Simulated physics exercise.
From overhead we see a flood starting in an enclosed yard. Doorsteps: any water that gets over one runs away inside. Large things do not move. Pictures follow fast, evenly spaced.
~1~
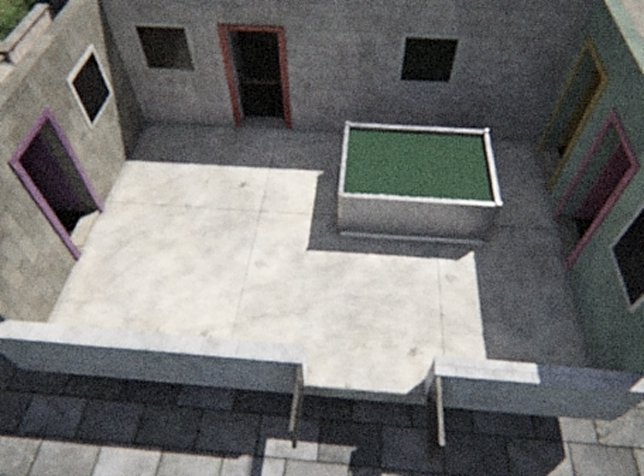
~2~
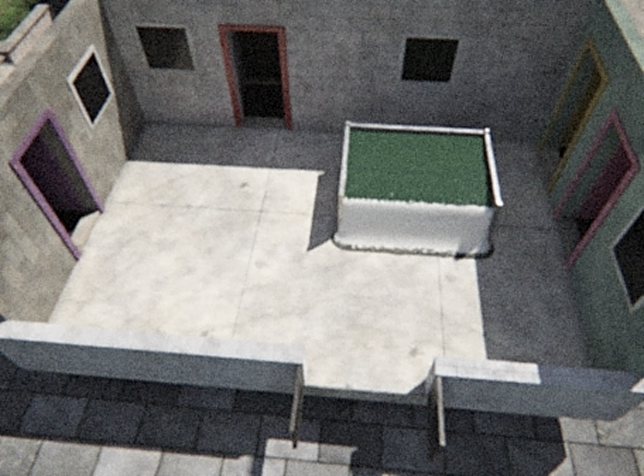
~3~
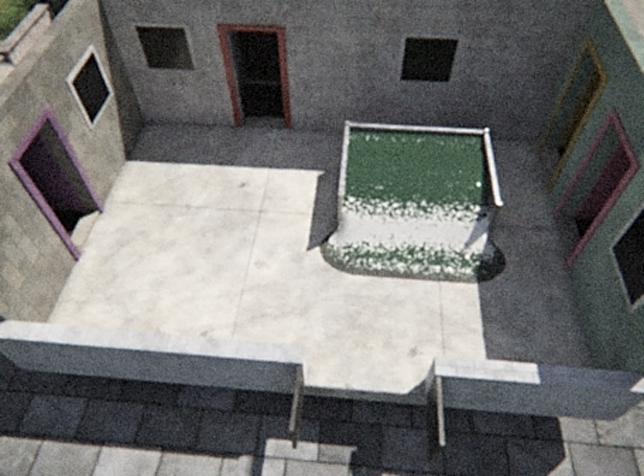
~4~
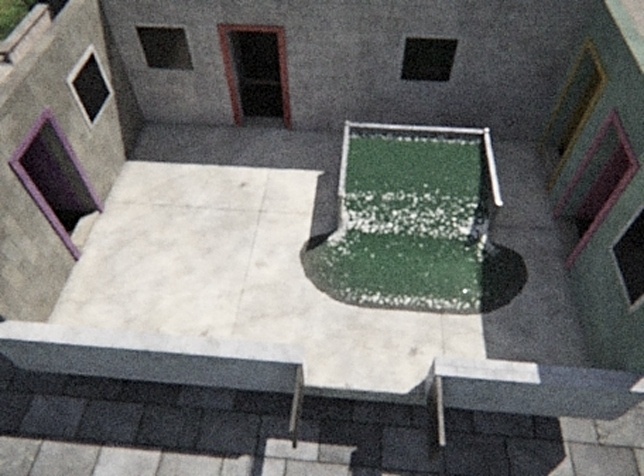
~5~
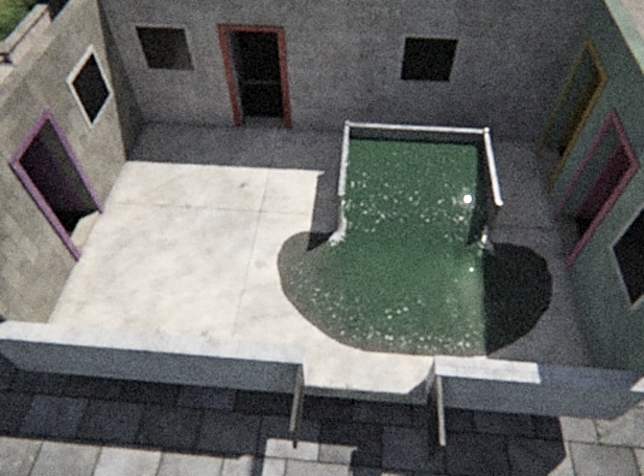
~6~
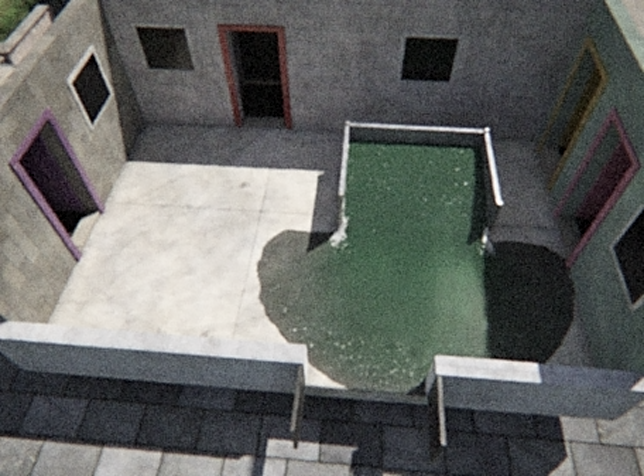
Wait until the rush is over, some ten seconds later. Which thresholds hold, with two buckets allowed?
Result: I expect the pink door to let through an acceptable amount, I expect the yellow door to let through an acceptable amount, I expect the purple door to let through an acceptable amount, I expect the red door to let through an acceptable amount.
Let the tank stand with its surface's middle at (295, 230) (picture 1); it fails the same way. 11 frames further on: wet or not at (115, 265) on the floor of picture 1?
Spot check: Inundated.
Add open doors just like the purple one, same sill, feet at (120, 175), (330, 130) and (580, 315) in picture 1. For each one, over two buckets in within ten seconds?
In order: Falls short, falls short, exceeds it.
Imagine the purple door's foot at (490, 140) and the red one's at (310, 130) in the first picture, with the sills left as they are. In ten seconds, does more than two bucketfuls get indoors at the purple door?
In that case the purple one gets flooded.
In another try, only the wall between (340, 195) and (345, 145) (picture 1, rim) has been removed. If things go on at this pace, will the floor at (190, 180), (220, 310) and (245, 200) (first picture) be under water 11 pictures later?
Sequence: Wetted / wetted / wetted.
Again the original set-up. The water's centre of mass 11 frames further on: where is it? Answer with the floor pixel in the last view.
The centre of mass sits at about (422, 285).
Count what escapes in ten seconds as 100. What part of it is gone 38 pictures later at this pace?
Estimate: Some 95 %.
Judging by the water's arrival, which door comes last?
I'd go with the red-painted one.
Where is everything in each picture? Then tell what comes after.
In the first picture, the tank at (417, 165) is whole and still.
In the second picture, the front is at (489, 245), out from the gap at (414, 223).
In the third picture, water pours out at (413, 225) and has run to (499, 264).
In the fourth picture, water pours out at (412, 227) and has run to (521, 275).
In the fifth picture, the front is at (526, 326), out from the gap at (412, 228).
In the sixth picture, the front is at a hidden place, out from the gap at (413, 228).
A moment on, water covers 35 % of the floor; the pink door wet at the sill, nothing in, the yellow door not reached, the purple door not reached, the red door not reached.
Next, water covers 40 % of the floor; the pink door wet at the sill, nothing in, the yellow door not reached, the purple door not reached, the red door not reached.
Then, water covers 55 % of the floor; the pink door wet at the sill, nothing in, the yellow door wet at the sill, nothing in, the purple door wet at the sill, nothing in, the red door not reached.
Later, water covers 85 % of the floor; the pink door wet at the sill, nothing in, the yellow door wet at the sill, nothing in, the purple door wet at the sill, nothing in, the red door not reached.
In the end, water covers 95 % of the floor; the pink door wet at the sill, nothing in, the yellow door wet at the sill, nothing in, the purple door wet at the sill, nothing in, the red door under two buckets in.
